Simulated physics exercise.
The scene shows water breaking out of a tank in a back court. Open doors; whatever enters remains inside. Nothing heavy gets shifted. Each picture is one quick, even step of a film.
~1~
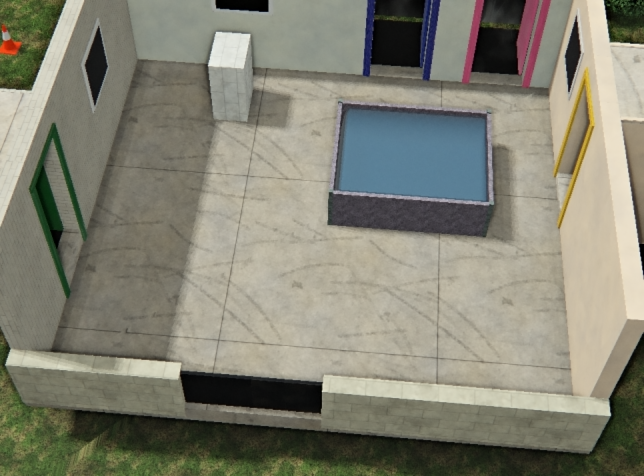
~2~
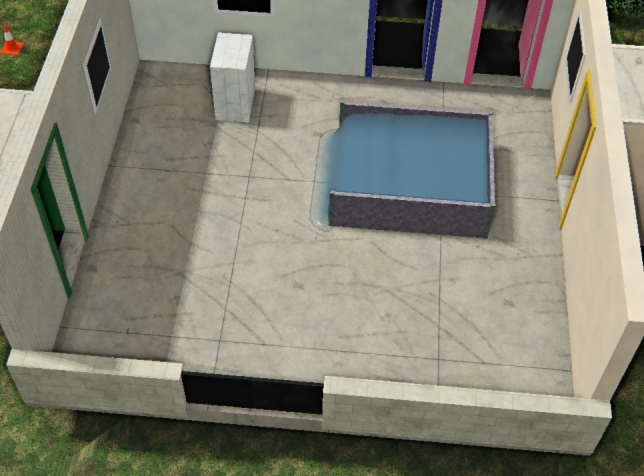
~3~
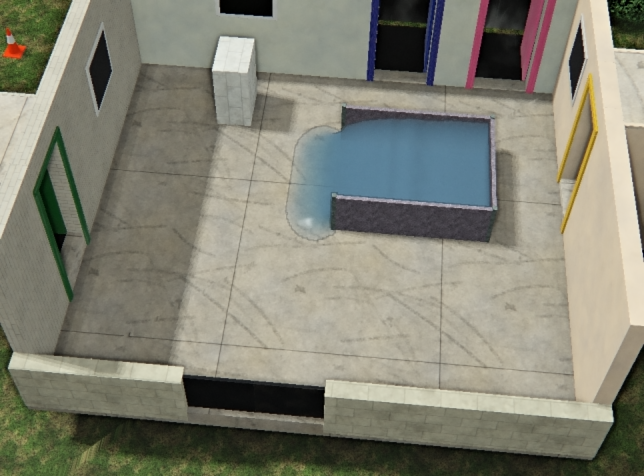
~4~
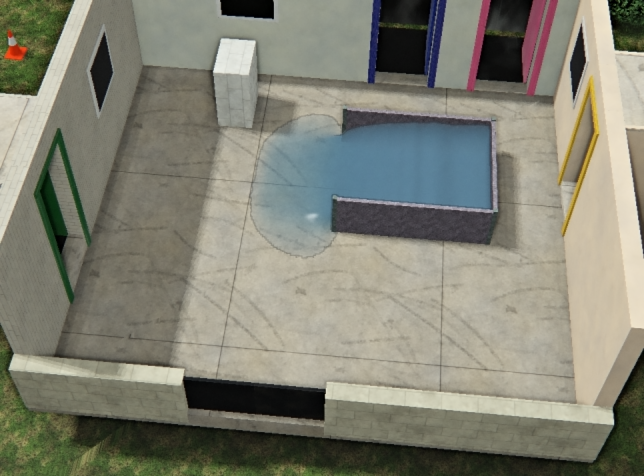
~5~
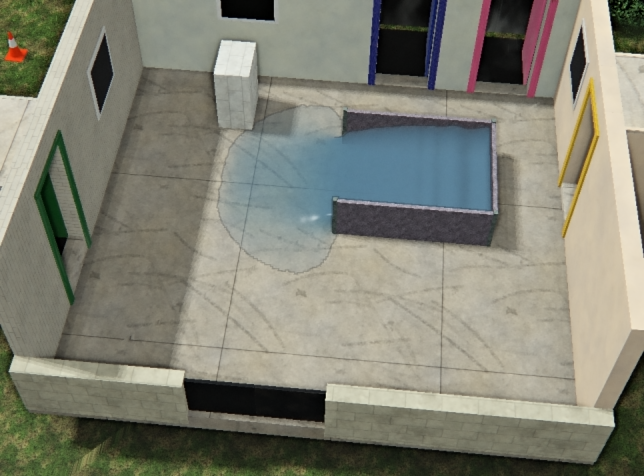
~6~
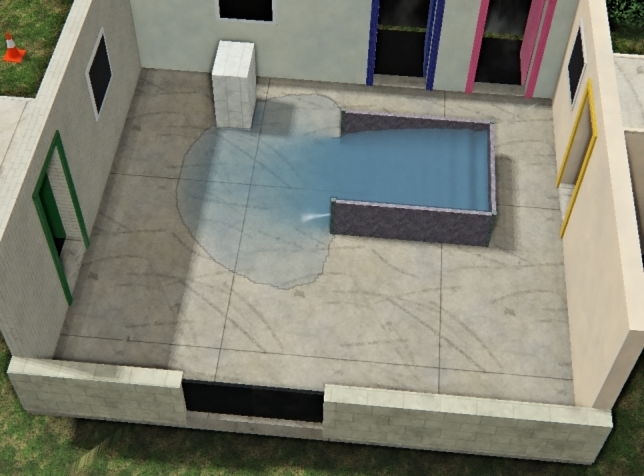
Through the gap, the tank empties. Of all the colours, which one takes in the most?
The pink one.
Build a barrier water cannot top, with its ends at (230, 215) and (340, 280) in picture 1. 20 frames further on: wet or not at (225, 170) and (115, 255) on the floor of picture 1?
First spot soaking, second spot soaking.
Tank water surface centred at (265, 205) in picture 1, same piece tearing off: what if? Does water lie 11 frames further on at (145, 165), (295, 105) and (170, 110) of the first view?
Log, spots in order: Taken by the flood / unwetted / taken by the flood.
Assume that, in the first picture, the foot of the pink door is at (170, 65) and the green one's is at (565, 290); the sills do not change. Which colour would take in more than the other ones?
Door with the most inflow: The pink one.
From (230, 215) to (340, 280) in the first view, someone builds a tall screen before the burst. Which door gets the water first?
That's the door marked green.
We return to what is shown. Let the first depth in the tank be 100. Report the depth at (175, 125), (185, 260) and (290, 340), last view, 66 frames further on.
Around 6, 10 and 10 percent, in that order.
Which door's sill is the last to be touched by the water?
It's the yellow one.
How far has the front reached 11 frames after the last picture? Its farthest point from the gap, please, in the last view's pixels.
My guess would be about (52, 363).
A moment on, water covers 30 % of the floor; pink door not reached, green door not reached, yellow door not reached, blue door not reached.
Next, water covers 40 % of the floor; pink door not reached, green door wet at the sill, nothing in, yellow door not reached, blue door not reached.
Then, water covers 50 % of the floor; pink door not reached, green door wet at the sill, nothing in, yellow door not reached, blue door wet at the sill, nothing in.
Later, water covers 85 % of the floor; pink door wet at the sill, nothing in, green door wet at the sill, nothing in, yellow door not reached, blue door wet at the sill, nothing in.
In the end, water covers 100 % of the floor; pink door some in, green door wet at the sill, nothing in, yellow door wet at the sill, nothing in, blue door wet at the sill, nothing in; the pink door has let in the most.
